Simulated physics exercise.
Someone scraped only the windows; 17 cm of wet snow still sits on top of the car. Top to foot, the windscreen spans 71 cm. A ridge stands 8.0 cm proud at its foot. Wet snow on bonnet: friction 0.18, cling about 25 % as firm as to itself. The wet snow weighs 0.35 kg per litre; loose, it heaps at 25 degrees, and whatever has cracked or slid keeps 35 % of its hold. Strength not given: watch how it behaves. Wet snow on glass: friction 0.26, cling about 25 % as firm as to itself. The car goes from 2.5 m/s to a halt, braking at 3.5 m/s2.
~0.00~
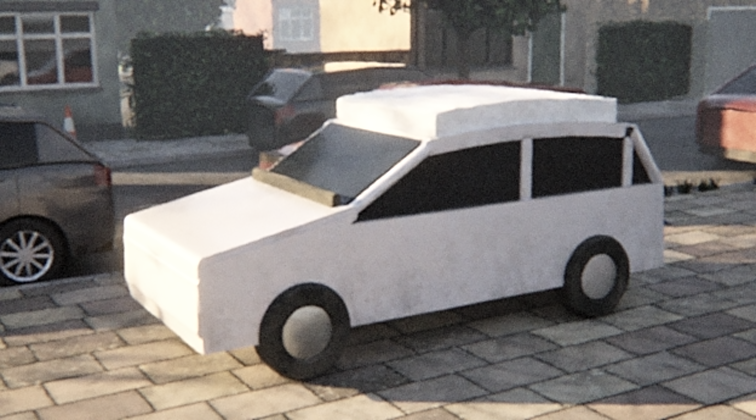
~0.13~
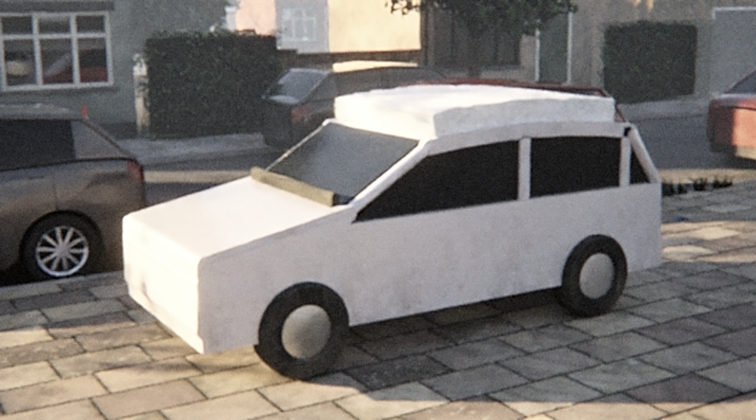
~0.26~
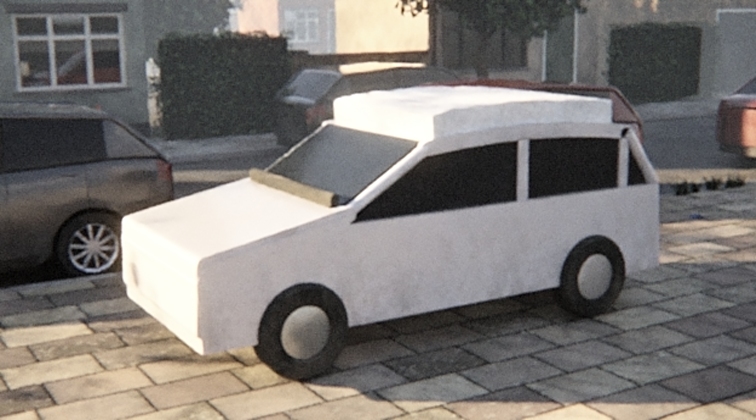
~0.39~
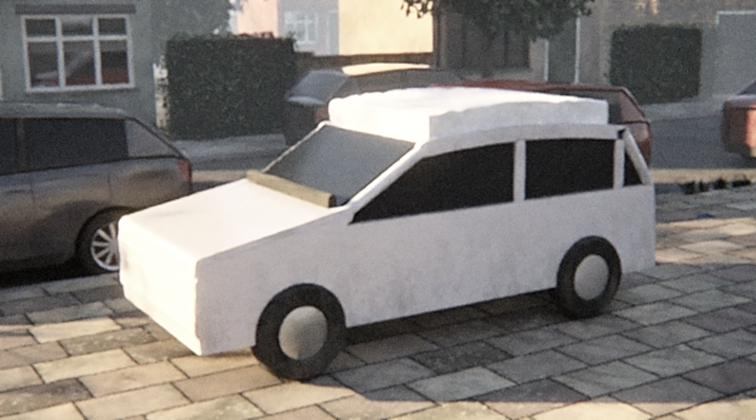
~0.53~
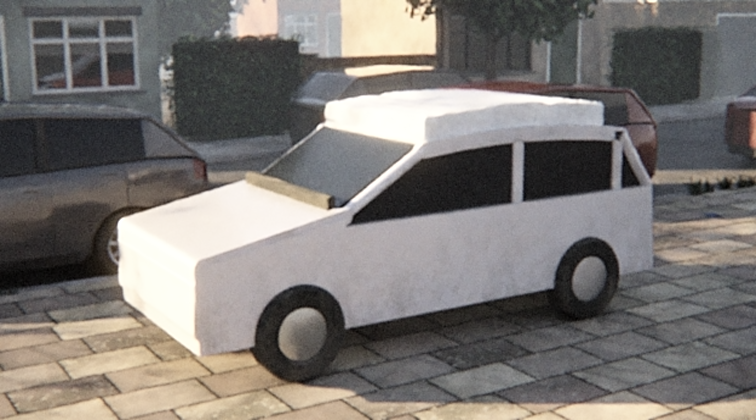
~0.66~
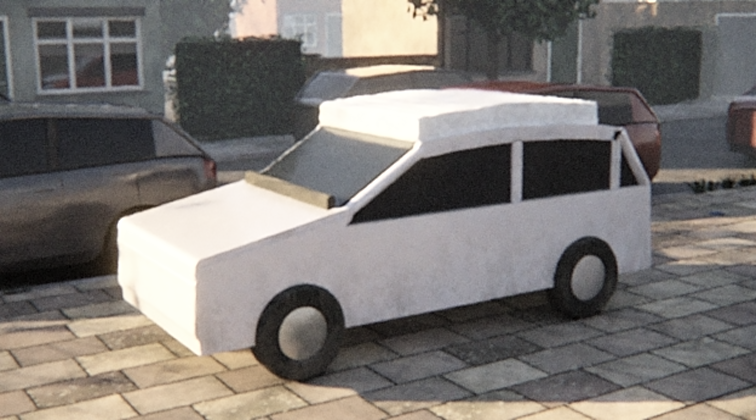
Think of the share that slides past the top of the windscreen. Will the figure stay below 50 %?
Yes, it is below 50 %.
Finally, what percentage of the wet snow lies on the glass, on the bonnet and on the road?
In the end some 10 percent lies on the glass, 8 percent on the bonnet, and 0 percent on the road.
By 1.00 s, 87 % of the snow is on the roof, 13 % on the glass, none on the bonnet and none has gone off the nose.
By 1.40 s, 82 % of the snow is on the roof, 14 % on the glass, 4 % on the bonnet and none has gone off the nose.
By 1.81 s, 82 % of the snow is on the roof, 11 % on the glass, 7 % on the bonnet and none has gone off the nose.
By 2.21 s, 82 % of the snow is on the roof, 11 % on the glass, 8 % on the bonnet and none has gone off the nose.
By 2.40 s, at the end, 82 % of the snow is on the roof, 11 % on the glass, 8 % on the bonnet and none has gone off the nose.
